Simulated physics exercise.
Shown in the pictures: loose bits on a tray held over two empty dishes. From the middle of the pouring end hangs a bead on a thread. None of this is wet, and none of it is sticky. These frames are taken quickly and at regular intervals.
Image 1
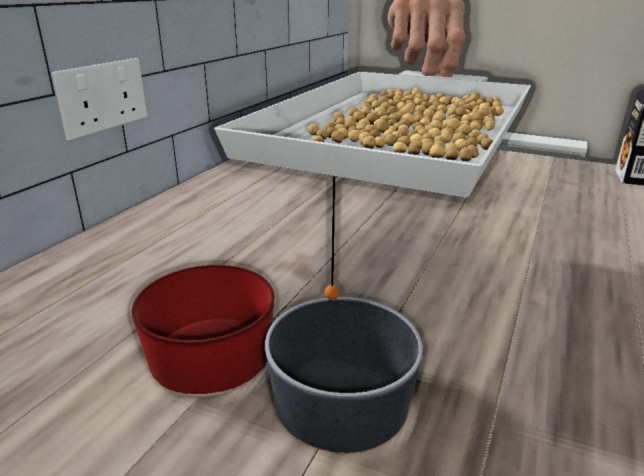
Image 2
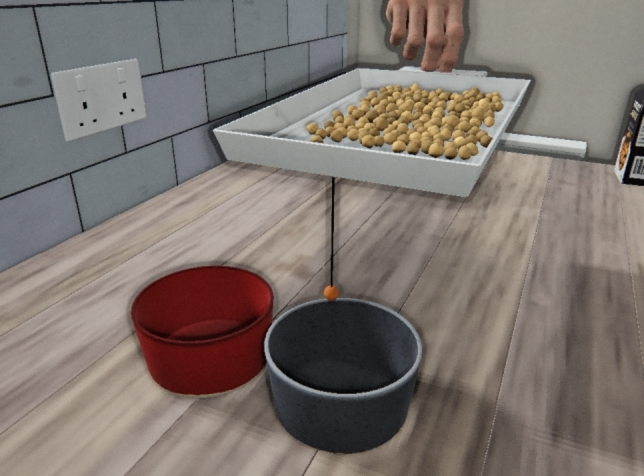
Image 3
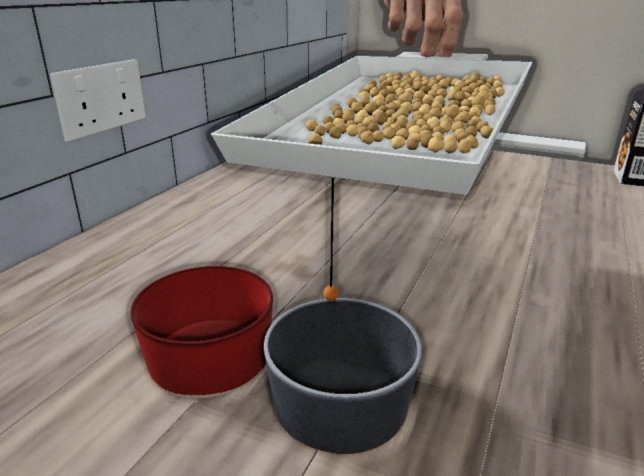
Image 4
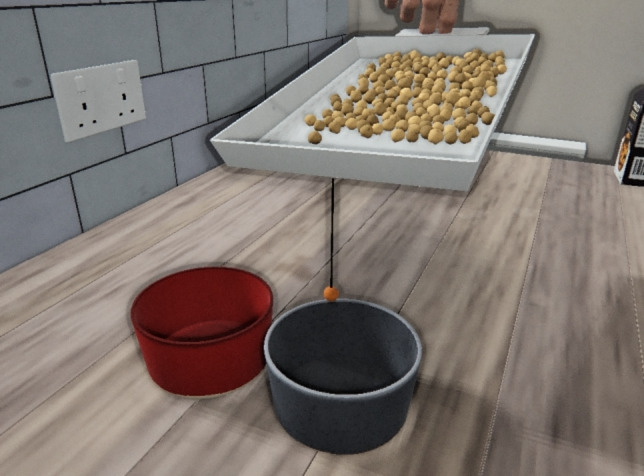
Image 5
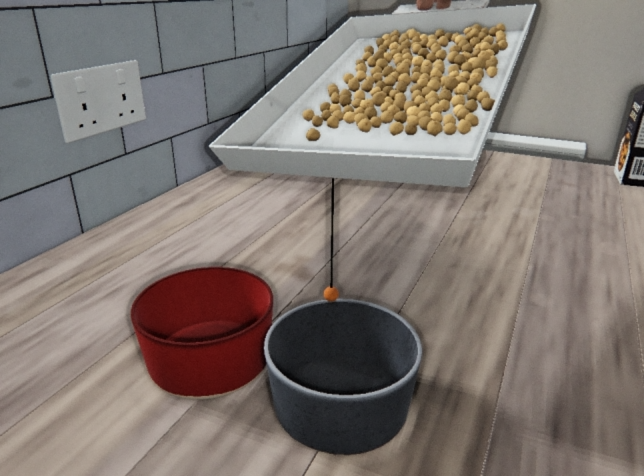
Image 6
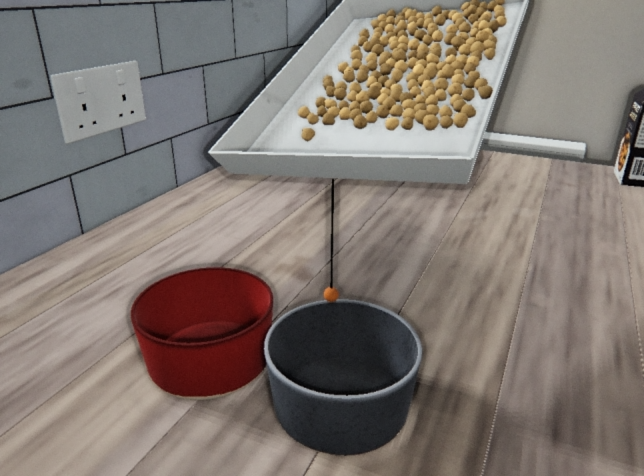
The clip shows a hand at the far edge of a white tray of chickpeas above a red dish and a dark grey dish, raising that edge so the tray slopes toward the viewer while the chickpeas stay bunched together.
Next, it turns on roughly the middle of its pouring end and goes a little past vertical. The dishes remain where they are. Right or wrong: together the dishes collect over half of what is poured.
Right.
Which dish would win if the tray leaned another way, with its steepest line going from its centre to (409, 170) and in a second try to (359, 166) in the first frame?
The first place favours the right of the two, the second the right of the two.
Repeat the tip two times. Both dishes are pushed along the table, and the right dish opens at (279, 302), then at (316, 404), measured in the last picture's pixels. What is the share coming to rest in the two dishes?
60 % and 40 %.
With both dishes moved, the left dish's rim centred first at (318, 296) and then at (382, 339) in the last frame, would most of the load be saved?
Earlier try a minority share, later try a minority share.
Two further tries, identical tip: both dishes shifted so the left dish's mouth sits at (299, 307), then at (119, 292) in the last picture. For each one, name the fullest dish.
Result, first place: The lefthand one; second place: The righthand one.
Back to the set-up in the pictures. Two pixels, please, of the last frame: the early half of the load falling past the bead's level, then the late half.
Early half (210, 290), late half (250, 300).
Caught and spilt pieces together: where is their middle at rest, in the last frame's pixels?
About (213, 361).
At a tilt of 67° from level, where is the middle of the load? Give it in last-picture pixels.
Look about (271, 148) in the last picture.
Just after the last frame, tray tipped steeply; the larger part on the tray; just a few in the left dish; about a tenth in the air.
A moment on, tray tipped past a quarter turn; roughly half on the tray; just a few in the right dish; roughly a third in the left dish; about a tenth outside both; about a tenth in the air.
Further on, tray tipped past a quarter turn; about a tenth in the right dish; roughly two thirds in the left dish; roughly a quarter outside both.
When it is over, tray tipped past a quarter turn; about a tenth in the right dish; roughly two thirds in the left dish; roughly a quarter outside both.
